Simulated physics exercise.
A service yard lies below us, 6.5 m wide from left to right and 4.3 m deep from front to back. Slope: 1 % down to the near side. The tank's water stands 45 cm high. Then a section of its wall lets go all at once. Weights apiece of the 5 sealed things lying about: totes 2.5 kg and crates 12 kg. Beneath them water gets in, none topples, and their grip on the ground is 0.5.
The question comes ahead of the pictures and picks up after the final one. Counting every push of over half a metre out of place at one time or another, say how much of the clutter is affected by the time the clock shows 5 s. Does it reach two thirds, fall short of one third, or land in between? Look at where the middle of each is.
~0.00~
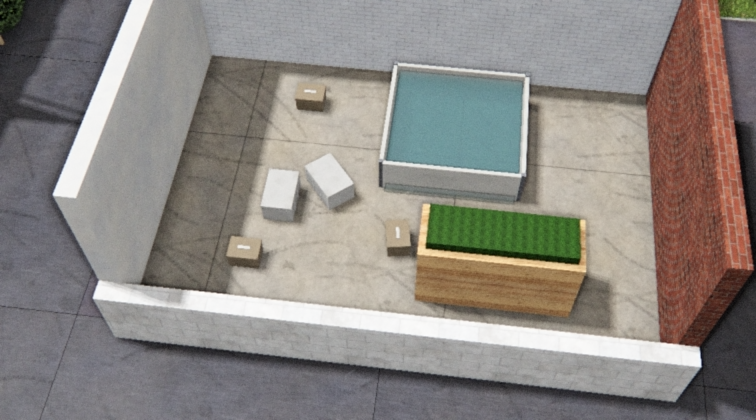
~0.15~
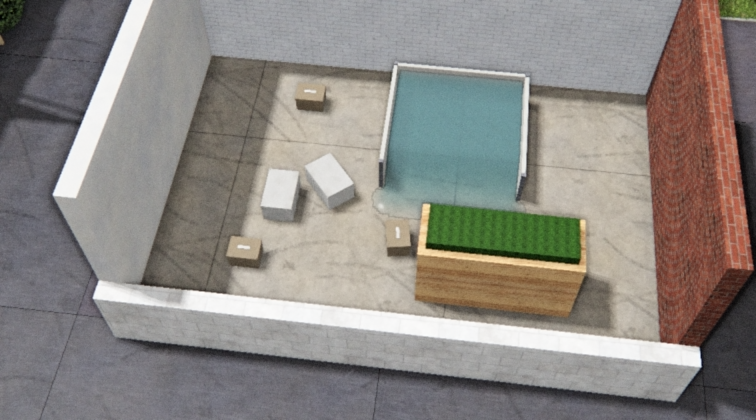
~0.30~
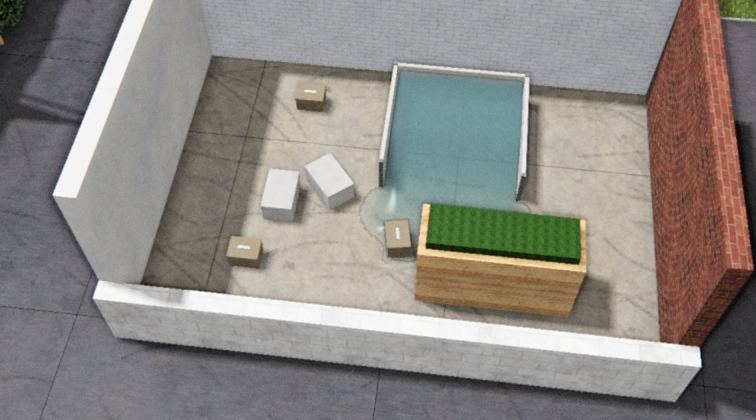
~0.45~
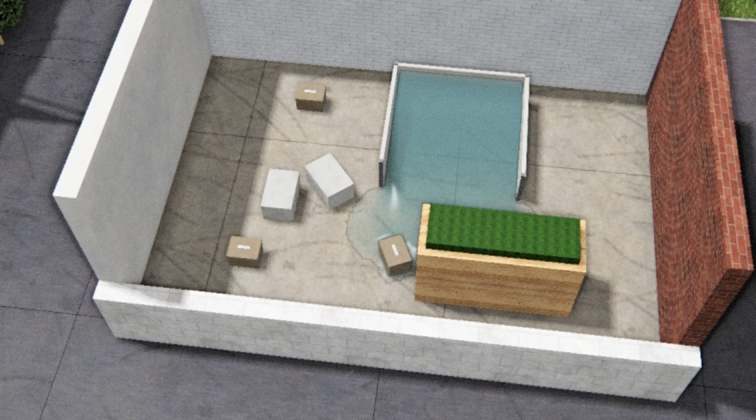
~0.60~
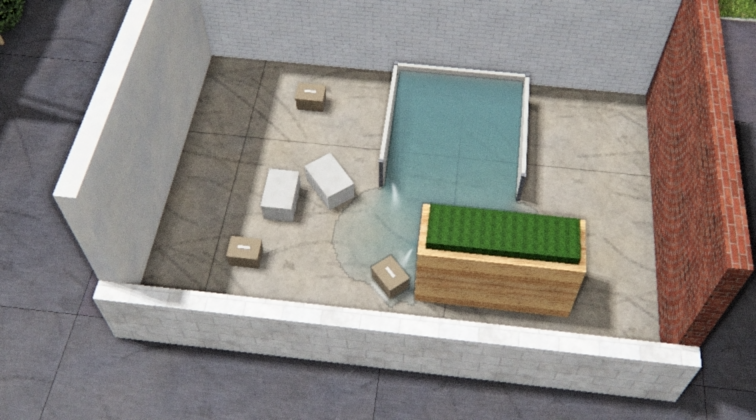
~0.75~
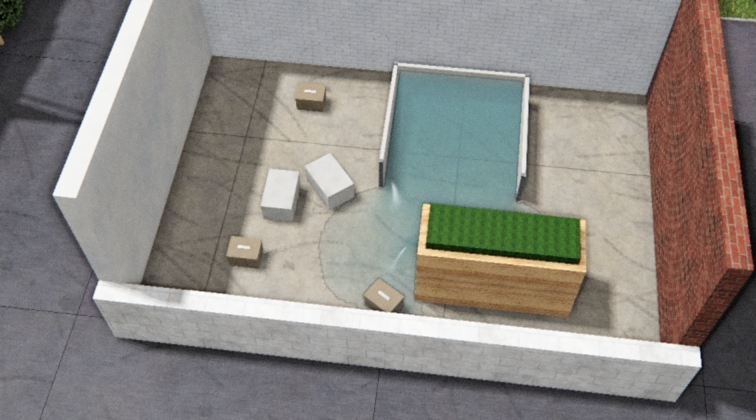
It lands in between one and two thirds.
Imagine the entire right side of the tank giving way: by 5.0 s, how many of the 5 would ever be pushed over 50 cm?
Count: 1.
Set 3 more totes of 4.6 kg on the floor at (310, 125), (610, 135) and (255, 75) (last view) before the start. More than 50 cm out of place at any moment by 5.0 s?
Result, one by one: Not exceeded, exceeded and not exceeded.
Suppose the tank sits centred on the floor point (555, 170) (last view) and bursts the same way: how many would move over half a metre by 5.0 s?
So the tally would be 5.
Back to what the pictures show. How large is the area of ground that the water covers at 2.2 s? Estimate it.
About 14 m2.
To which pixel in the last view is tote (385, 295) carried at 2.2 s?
Close to pixel (355, 307).
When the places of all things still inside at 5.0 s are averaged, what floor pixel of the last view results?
Close to (325, 172).
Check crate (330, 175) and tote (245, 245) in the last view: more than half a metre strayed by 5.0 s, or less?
Well, one then the other: A smaller shift, then a bigger shift.
After 1.1 s 1 of 5 are over 50 cm from their spots; 1 afloat.
After 2.2 s 1 of 5 are over 50 cm from their spots; 1 afloat.
After 3.5 s 2 of 5 are over 50 cm from their spots; 2 afloat.
After 5.0 s 2 of 5 are over 50 cm from their spots, and 2 have been at some point; 1 afloat.
